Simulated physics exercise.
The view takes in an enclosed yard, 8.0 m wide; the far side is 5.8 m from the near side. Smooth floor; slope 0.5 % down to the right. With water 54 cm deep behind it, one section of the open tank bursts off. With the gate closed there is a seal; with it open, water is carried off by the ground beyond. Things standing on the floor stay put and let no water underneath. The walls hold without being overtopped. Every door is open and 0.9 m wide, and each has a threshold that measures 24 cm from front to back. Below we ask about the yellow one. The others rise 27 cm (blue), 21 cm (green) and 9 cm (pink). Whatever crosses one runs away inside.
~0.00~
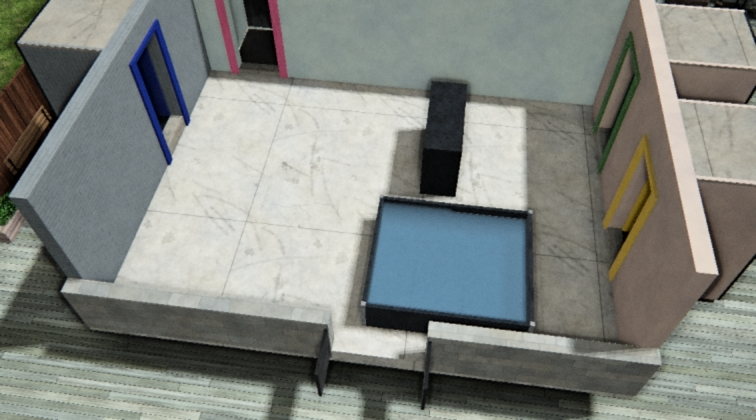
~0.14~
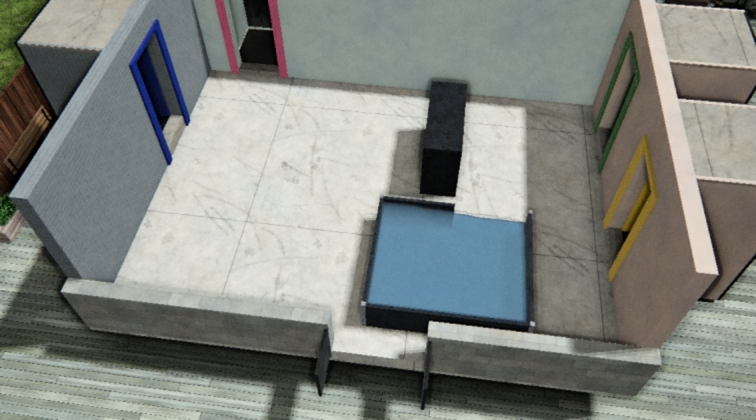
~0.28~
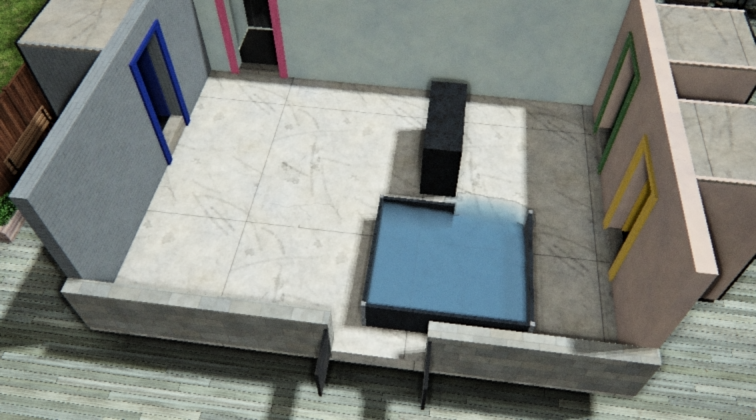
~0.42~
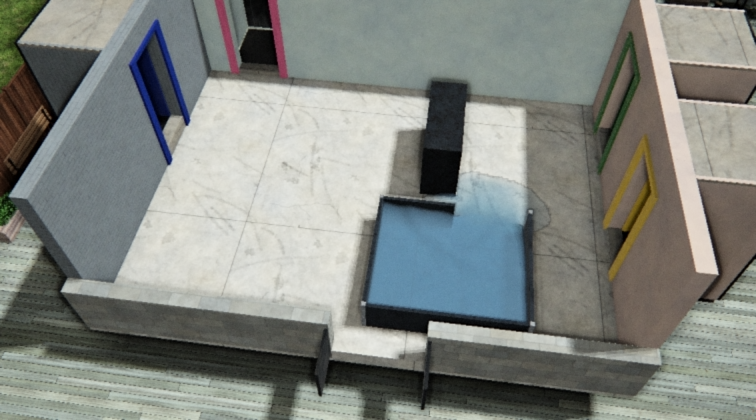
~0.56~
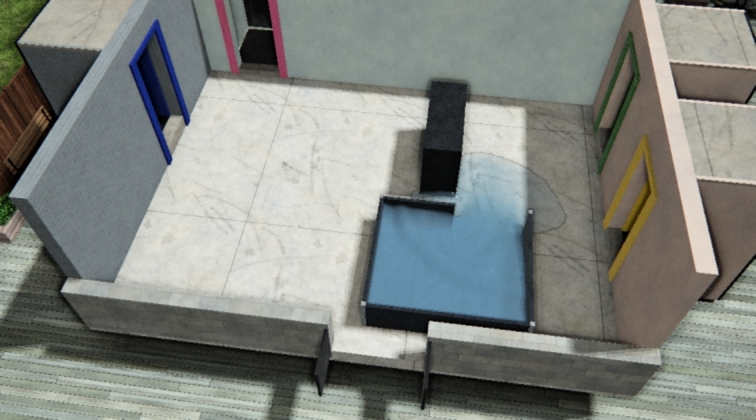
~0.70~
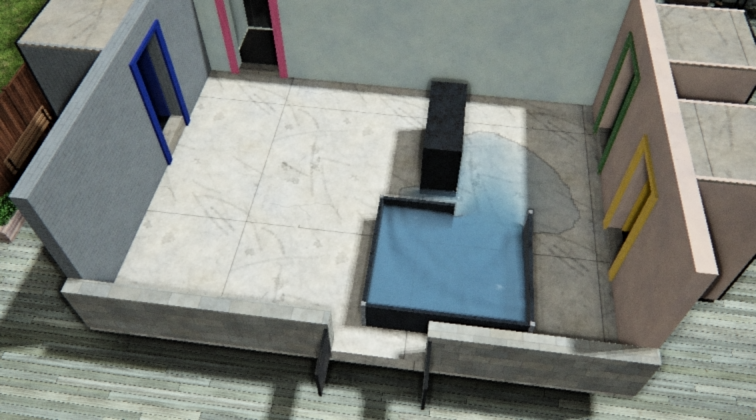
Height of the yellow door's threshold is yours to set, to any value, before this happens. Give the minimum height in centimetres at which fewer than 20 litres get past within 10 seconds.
6.5 cm.
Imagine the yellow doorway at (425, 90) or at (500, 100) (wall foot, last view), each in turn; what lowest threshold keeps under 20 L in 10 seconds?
Minimums: About 7.5 cm and 25 cm.
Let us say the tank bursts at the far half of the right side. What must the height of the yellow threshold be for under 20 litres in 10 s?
Then 32 cm.
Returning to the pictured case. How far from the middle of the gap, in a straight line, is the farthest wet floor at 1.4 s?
The front is some 3.6 m out.
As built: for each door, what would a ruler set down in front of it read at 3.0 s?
Centimetres: Blue = 0, green = 21, pink = 0, yellow = 1.
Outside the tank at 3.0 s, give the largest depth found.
I'd put it near 36 cm.
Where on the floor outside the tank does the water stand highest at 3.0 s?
(536, 101).
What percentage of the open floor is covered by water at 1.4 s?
Wet share: Near 20 %.
After 1.4 s water covers 20 % of the floor, deepest (30 cm) near (498, 223); it has not reached the yellow door.
After 3.0 s water covers 30 % of the floor, deepest (36 cm) near (536, 101); 1 cm at the yellow door, 0 litres in over its 8 cm threshold.
After 10.0 s water covers 90 % of the floor, deepest (16 cm) near (592, 368); 9 cm at the yellow door, 9 litres in over its 8 cm threshold.
At the yellow door as built, the water arrived by 2.8 s and peaked near 10 cm at 8.2 s.
Run again over the same 10 s with other heights there, 26 litres in over 6 cm, 13 litres over 7.5 cm. The limit of 20 litres is kept from about 6.5 cm up.
